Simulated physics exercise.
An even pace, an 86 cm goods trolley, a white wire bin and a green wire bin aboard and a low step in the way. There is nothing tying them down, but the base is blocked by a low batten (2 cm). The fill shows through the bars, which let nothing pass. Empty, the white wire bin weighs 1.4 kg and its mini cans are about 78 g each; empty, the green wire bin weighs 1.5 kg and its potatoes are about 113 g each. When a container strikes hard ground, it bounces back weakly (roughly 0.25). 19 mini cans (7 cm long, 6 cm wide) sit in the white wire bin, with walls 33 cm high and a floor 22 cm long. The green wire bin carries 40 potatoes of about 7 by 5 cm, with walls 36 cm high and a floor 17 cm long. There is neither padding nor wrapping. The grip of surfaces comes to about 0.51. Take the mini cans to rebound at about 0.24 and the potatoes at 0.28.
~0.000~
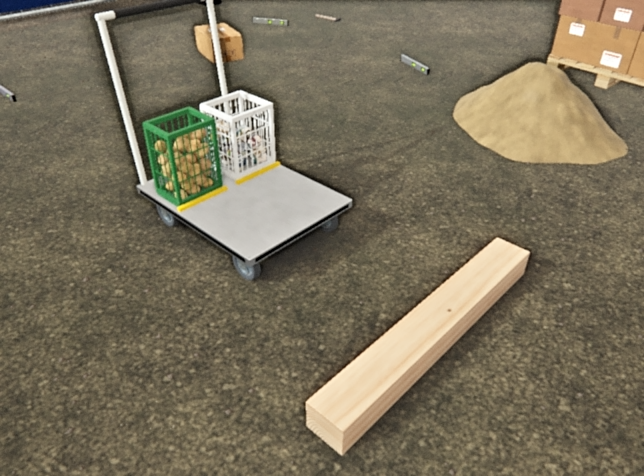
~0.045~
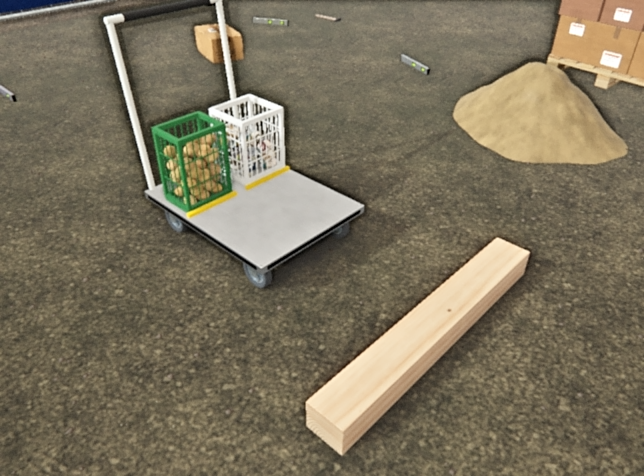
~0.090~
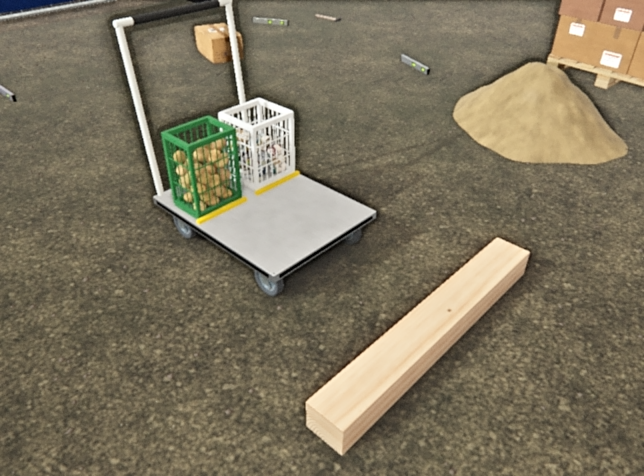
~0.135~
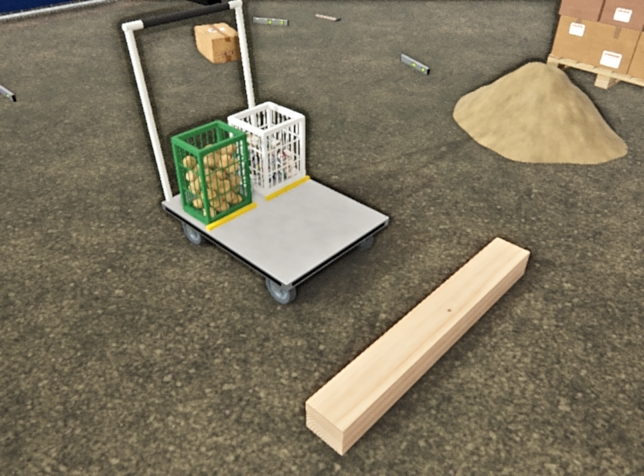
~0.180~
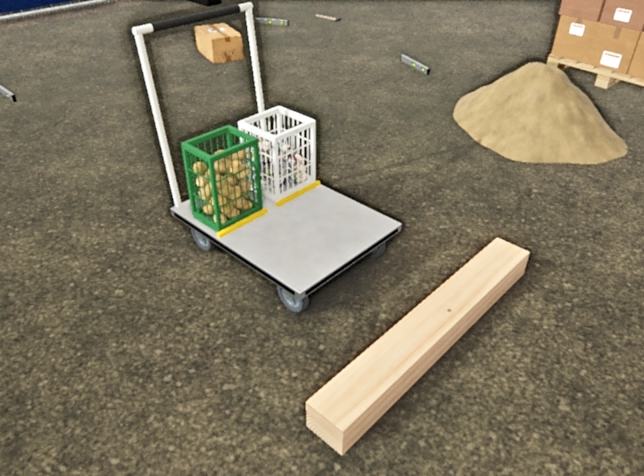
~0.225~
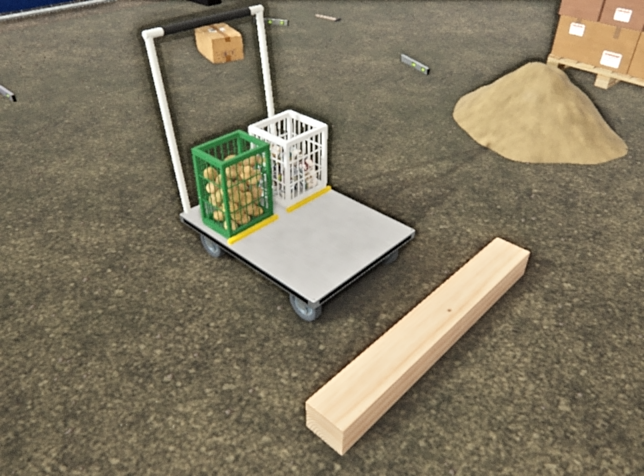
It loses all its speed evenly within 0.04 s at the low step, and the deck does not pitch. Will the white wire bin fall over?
When things settle, the white wire bin is still standing.
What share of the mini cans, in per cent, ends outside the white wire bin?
It works out to roughly 0 percent.
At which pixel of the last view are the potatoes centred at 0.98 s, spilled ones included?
They're centred near (320, 255).
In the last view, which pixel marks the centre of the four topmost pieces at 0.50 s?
Mean place: About (302, 195) in the last picture.
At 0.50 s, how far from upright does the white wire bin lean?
It leans about 15°.
After 0.38 s, it starts to lose speed.
After 0.50 s, the white wire bin leans 14° with 0 of 19 out and the green wire bin leans 24° with 0 of 40 out.
After 0.68 s, the white wire bin leans 13° with 0 of 19 out and the green wire bin leans 69° with 0 of 40 out.
After 0.98 s, the white wire bin is upright with 0 of 19 out and the green wire bin is down with 5 of 40 out.
Final count (at 1.29 s), the white wire bin is upright with 0 of 19 out and the green wire bin is down with 6 of 40 out. Greatest lean of the white wire bin, 18°.
